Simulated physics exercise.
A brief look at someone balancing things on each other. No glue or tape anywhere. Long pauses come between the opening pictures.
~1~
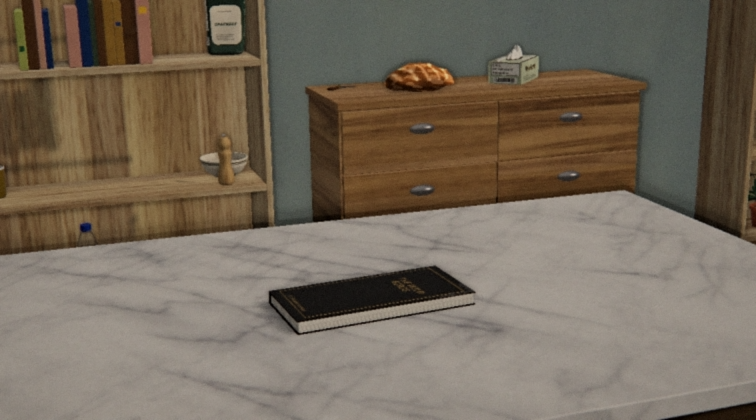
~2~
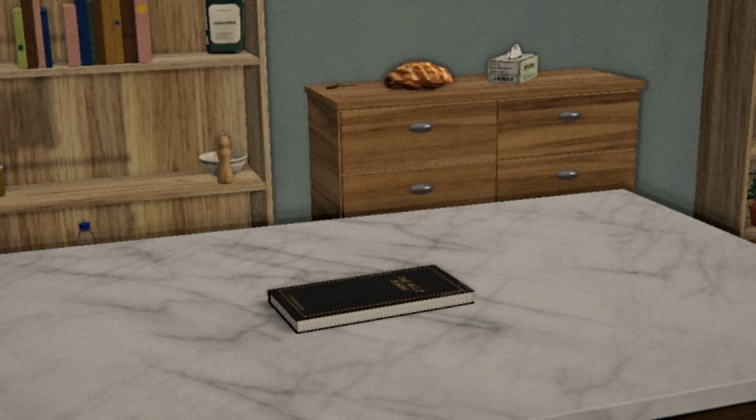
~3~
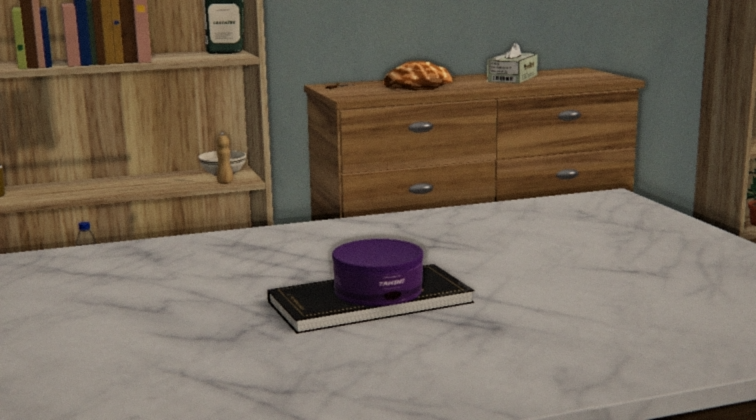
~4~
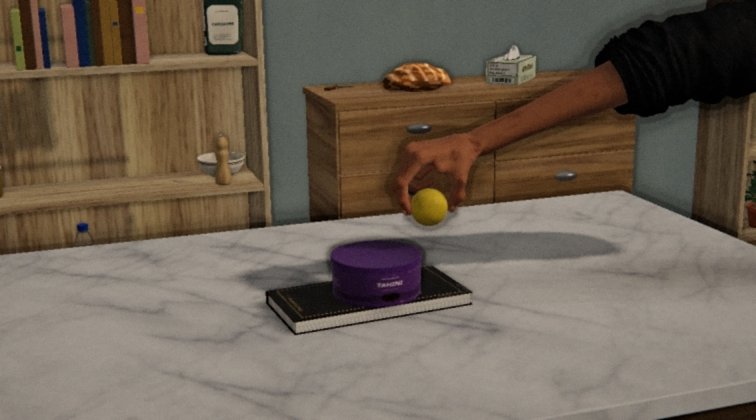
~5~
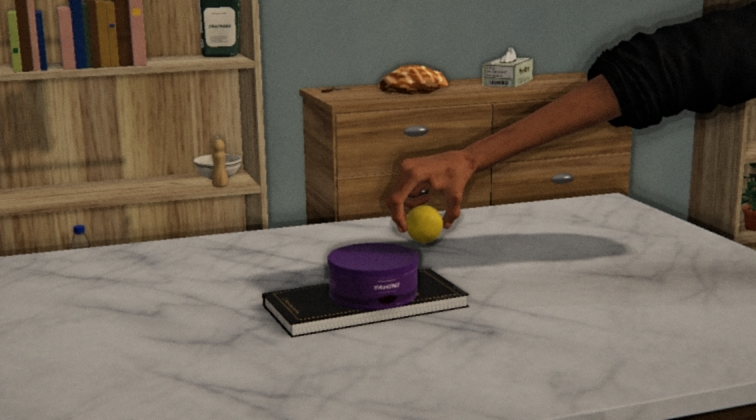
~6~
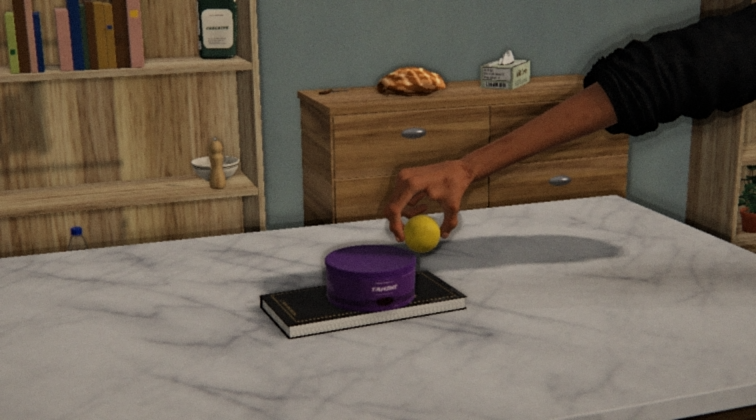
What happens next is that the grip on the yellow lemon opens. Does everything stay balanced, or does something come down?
Something comes down.
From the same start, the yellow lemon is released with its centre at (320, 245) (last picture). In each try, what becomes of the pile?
It collapses.
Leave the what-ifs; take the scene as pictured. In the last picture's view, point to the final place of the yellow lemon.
Roughly at pixel (446, 270).
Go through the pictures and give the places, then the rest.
In the first picture, the last thing is not in view yet; black book (372, 298).
In the second picture, the last thing is not in view yet; black book (371, 297).
In the third picture, the last thing is not in view yet; black book (370, 296).
The fourth picture shows coming down; yellow lemon (429, 207); black book (369, 298).
The fifth picture shows coming down; yellow lemon (424, 224); black book (365, 300).
The sixth picture shows set down, still held; yellow lemon (422, 234); black book (363, 302).
Then, 0.20 s after the last picture, yellow lemon rolled a little near (429, 244).
Then, 0.30 s after the last picture, yellow lemon now fallen.
Then, 0.80 s after the last picture, nothing new.
At rest, fallen, yellow lemon; the other 2 in place. Seen from the same camera at the end, yellow lemon near (446, 270). The pile comes apart.
